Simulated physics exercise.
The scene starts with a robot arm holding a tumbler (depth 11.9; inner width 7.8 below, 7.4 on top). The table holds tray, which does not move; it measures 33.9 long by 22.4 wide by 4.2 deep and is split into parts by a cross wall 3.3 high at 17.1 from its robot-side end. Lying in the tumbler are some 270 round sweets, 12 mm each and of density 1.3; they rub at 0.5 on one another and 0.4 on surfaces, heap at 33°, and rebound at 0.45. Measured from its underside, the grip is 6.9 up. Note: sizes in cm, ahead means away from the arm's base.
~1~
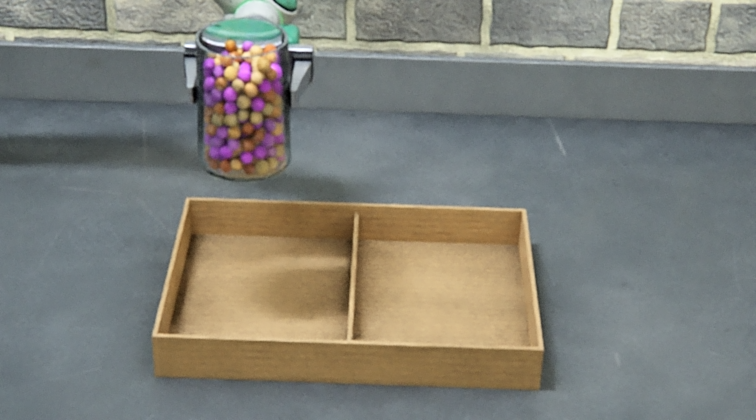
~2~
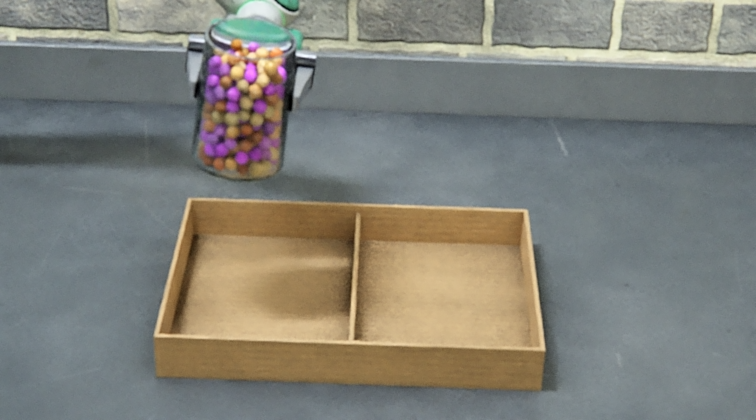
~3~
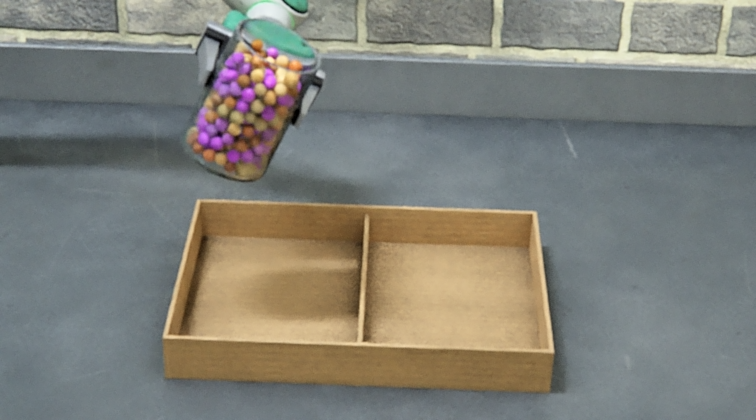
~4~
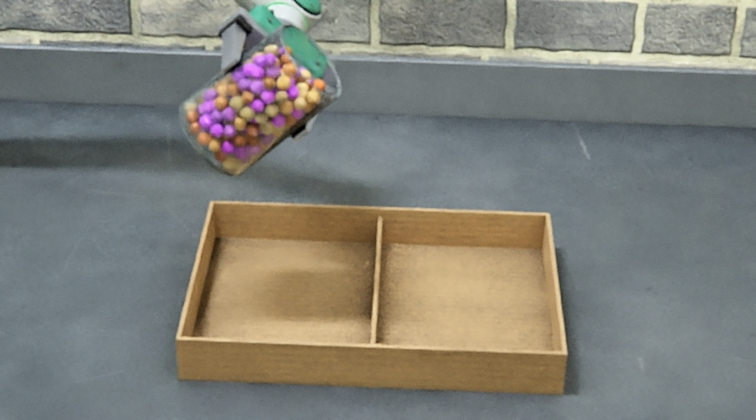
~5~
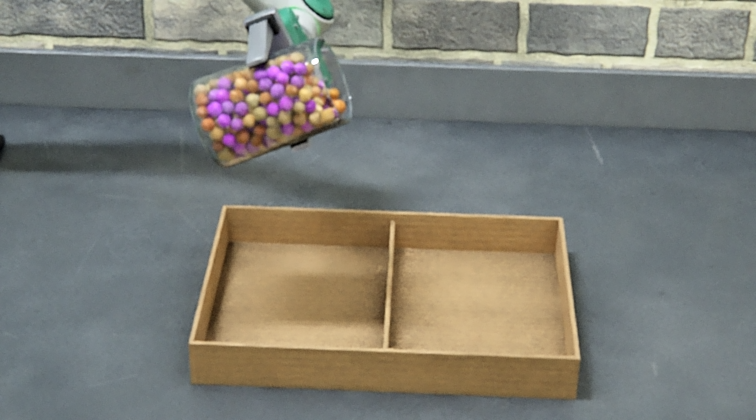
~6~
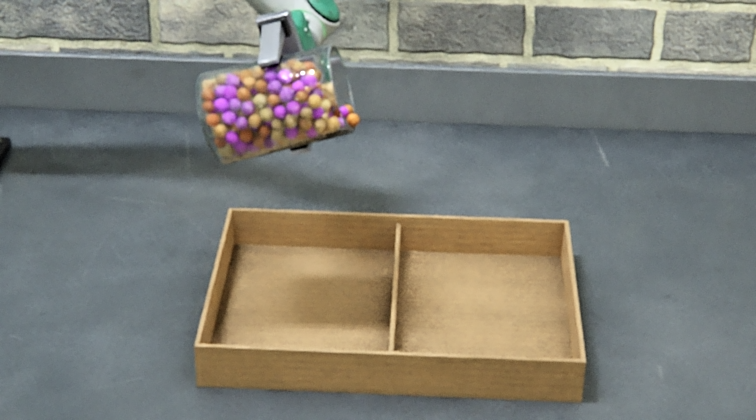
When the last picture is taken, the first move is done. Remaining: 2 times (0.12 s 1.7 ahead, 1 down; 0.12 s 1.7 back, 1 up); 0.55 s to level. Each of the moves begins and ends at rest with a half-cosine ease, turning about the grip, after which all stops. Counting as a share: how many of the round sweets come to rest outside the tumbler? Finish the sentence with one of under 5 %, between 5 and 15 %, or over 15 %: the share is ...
The share is between 5 and 15 %.
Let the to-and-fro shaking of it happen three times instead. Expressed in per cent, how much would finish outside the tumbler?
It would come to around 10 %.
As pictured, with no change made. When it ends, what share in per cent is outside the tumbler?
I'd guess near 8 per cent.
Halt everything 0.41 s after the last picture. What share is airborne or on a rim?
Reading at that time: Some 3 per cent.
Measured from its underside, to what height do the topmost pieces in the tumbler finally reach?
Top of the fill: Near 11.0 cm.
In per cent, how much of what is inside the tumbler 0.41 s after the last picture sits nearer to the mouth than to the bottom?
Estimate: Around 40 %.
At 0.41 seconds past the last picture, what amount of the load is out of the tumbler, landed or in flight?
About 5 per cent so far.
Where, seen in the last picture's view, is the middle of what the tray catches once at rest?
Near pixel (414, 309).
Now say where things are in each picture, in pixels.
In the first picture, the tumbler middle at (243, 101), level; upper third of the load around (244, 76), from x 205 to 280, top at y 45; 269 in the tumbler.
In the second picture, the tumbler middle at (244, 101), tilted 7° forward; upper third of the load around (245, 77), from x 200 to 280, top at y 45.
In the third picture, the tumbler middle at (250, 102), tilted 25° forward; upper third of the load around (256, 79), from x 190 to 295, top at y 45.
In the fourth picture, the tumbler middle at (260, 101), tilted 48° forward; upper third of the load around (269, 82), from x 190 to 320, top at y 50.
In the fifth picture, the tumbler middle at (270, 103), tilted 66° forward; upper third of the load around (272, 85), from x 200 to 340, top at y 60.
In the sixth picture, the tumbler middle at (276, 105), tilted 73° forward; upper third of the load around (274, 88), from x 210 to 355, top at y 65; 269 in the tumbler.
Then, 0.41 s on, tilted 73° forward, highest piece 25 above the table; 256 in the tumbler, 3 in the robot-side part, 3 in the far-side part, 7 in flight or on a rim.
Then, 0.82 s on, tilted 22° forward, highest piece 27 above the table; 245 in the tumbler, 14 in the far-side part, 9 in the robot-side part, 1 in flight or on a rim.
Then, 1.23 s on, level, highest piece 27 above the table; 245 in the tumbler, 14 in the far-side part, 10 in the robot-side part.
Then, 2.28 s on, level, highest piece 27 above the table; 245 in the tumbler, 14 in the far-side part, 10 in the robot-side part.
In the end, 245 in the tumbler, 14 in the far-side part, 10 in the robot-side part. That is 9 % outside the tumbler.
